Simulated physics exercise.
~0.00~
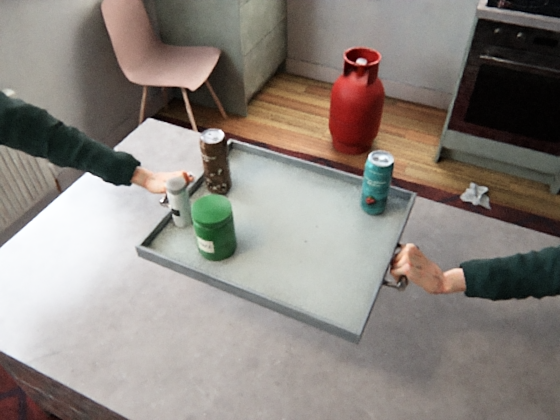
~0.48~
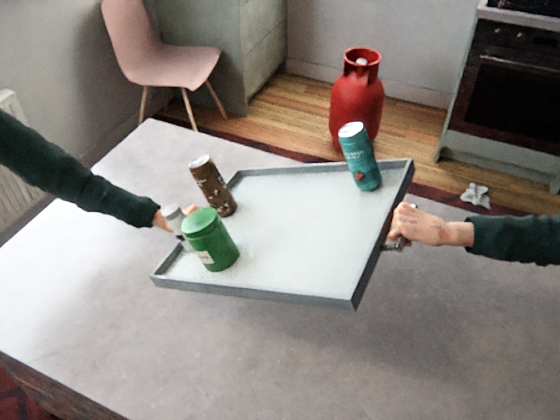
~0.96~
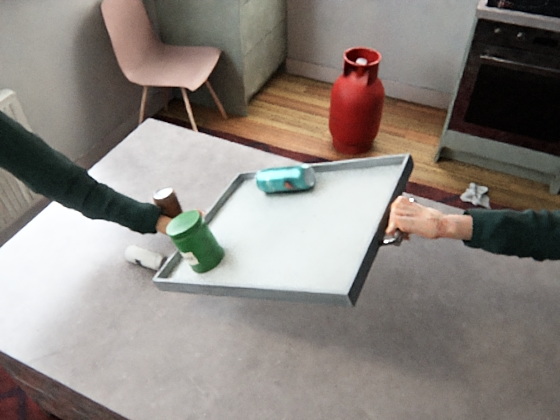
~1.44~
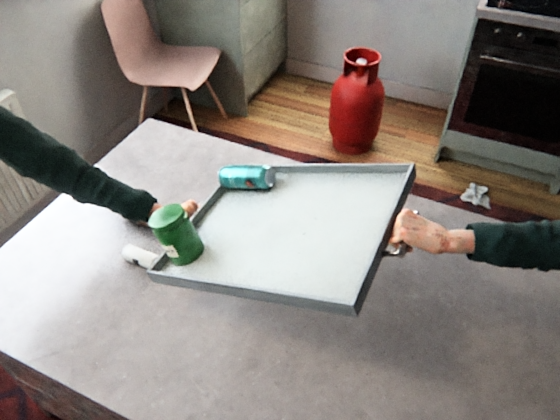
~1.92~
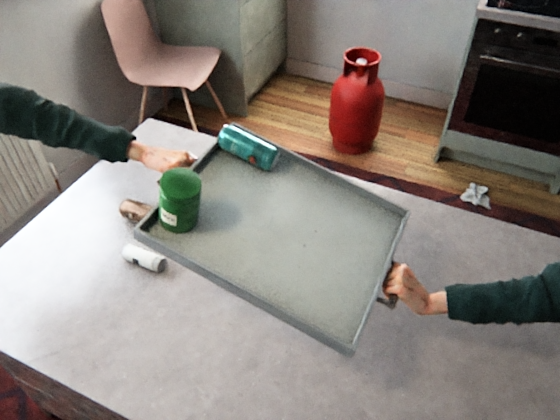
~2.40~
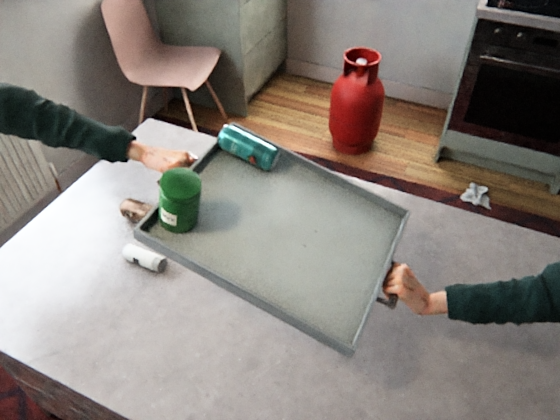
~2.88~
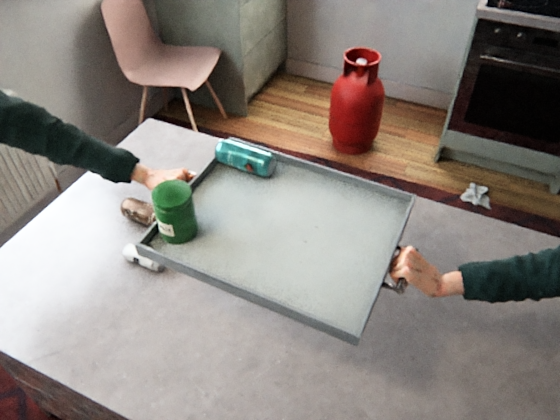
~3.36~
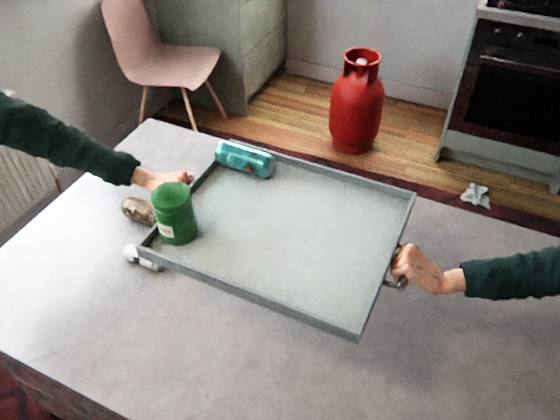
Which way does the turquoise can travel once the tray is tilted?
It tips over and moves to the left, ending on its side near the far left part of the tray.
Above a grey table, two hands tilt a tray, toppling cans and sliding a green jar.
